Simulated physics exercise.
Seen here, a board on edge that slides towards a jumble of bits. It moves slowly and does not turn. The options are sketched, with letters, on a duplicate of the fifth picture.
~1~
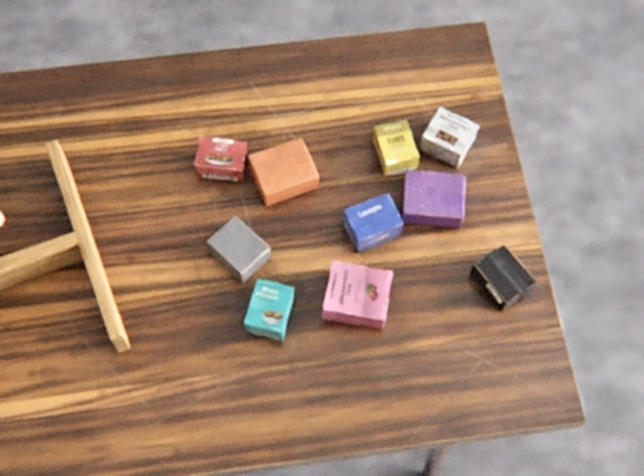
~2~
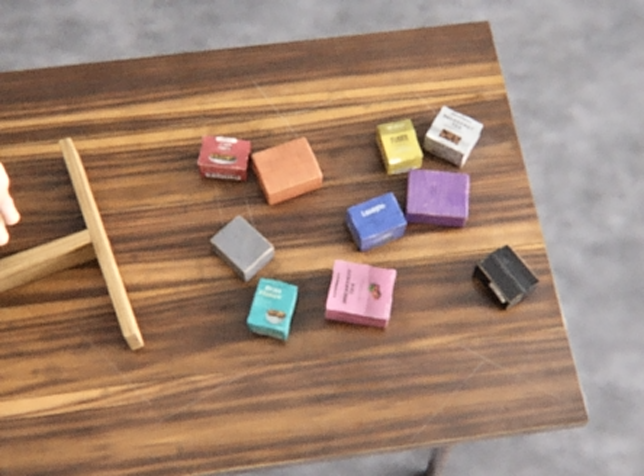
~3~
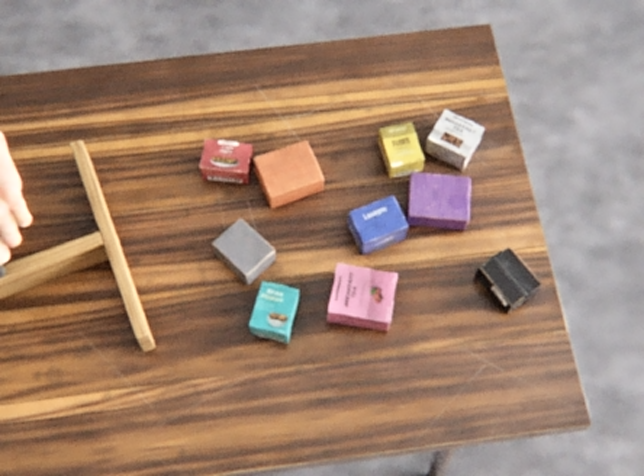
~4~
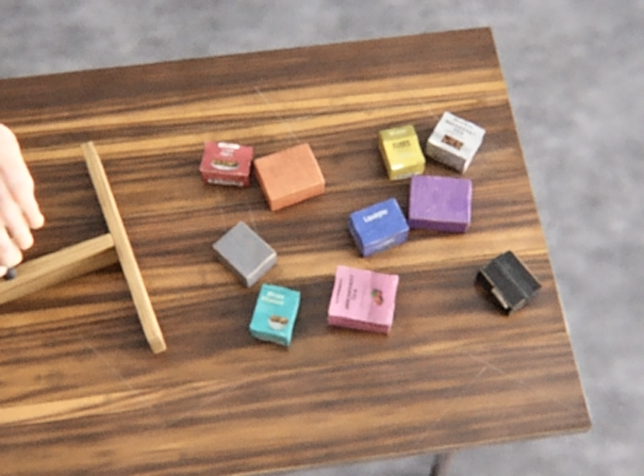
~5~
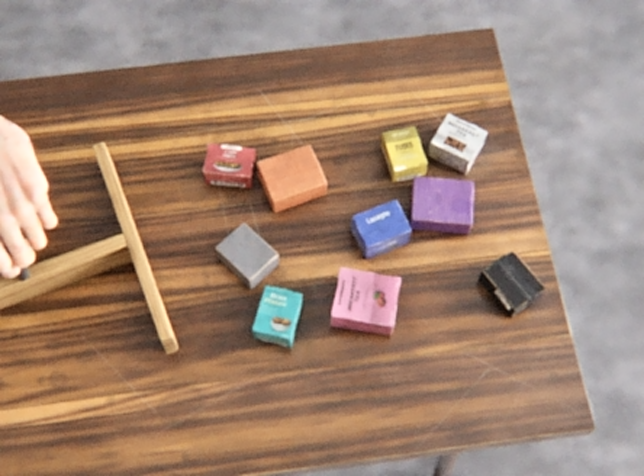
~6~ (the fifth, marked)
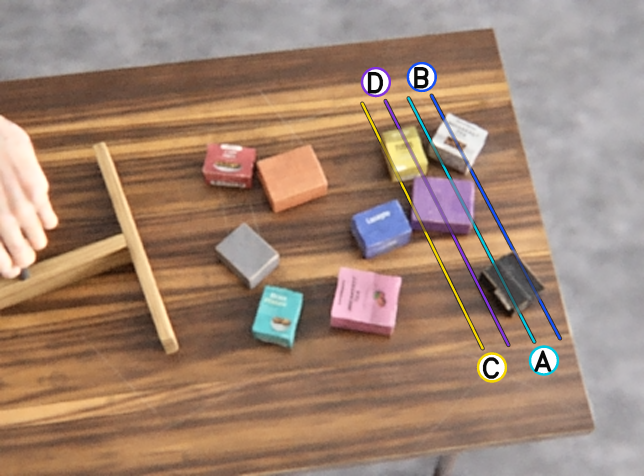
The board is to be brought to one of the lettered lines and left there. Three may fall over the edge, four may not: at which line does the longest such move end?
D is the last line within the limit.
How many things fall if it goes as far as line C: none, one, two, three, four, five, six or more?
In all, one.
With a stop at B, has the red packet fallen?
No.
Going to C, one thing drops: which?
The black box goes over.
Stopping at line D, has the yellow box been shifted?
Yes.
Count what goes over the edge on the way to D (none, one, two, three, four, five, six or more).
By then, two.
On the marked copy, A at (468, 213); B at (492, 210); C at (419, 219); D at (444, 216).
Taking D. A third of the way, board (245, 223); red packet (250, 156); turquoise packet (302, 302).
Two thirds of the way, board (358, 209); black box (521, 283); purple block (473, 189).
When it is over, board (444, 199); black box over the edge; purple block over the edge; two fallen.
As for the rest, A drops four; B drops six; C is within the limit but short.
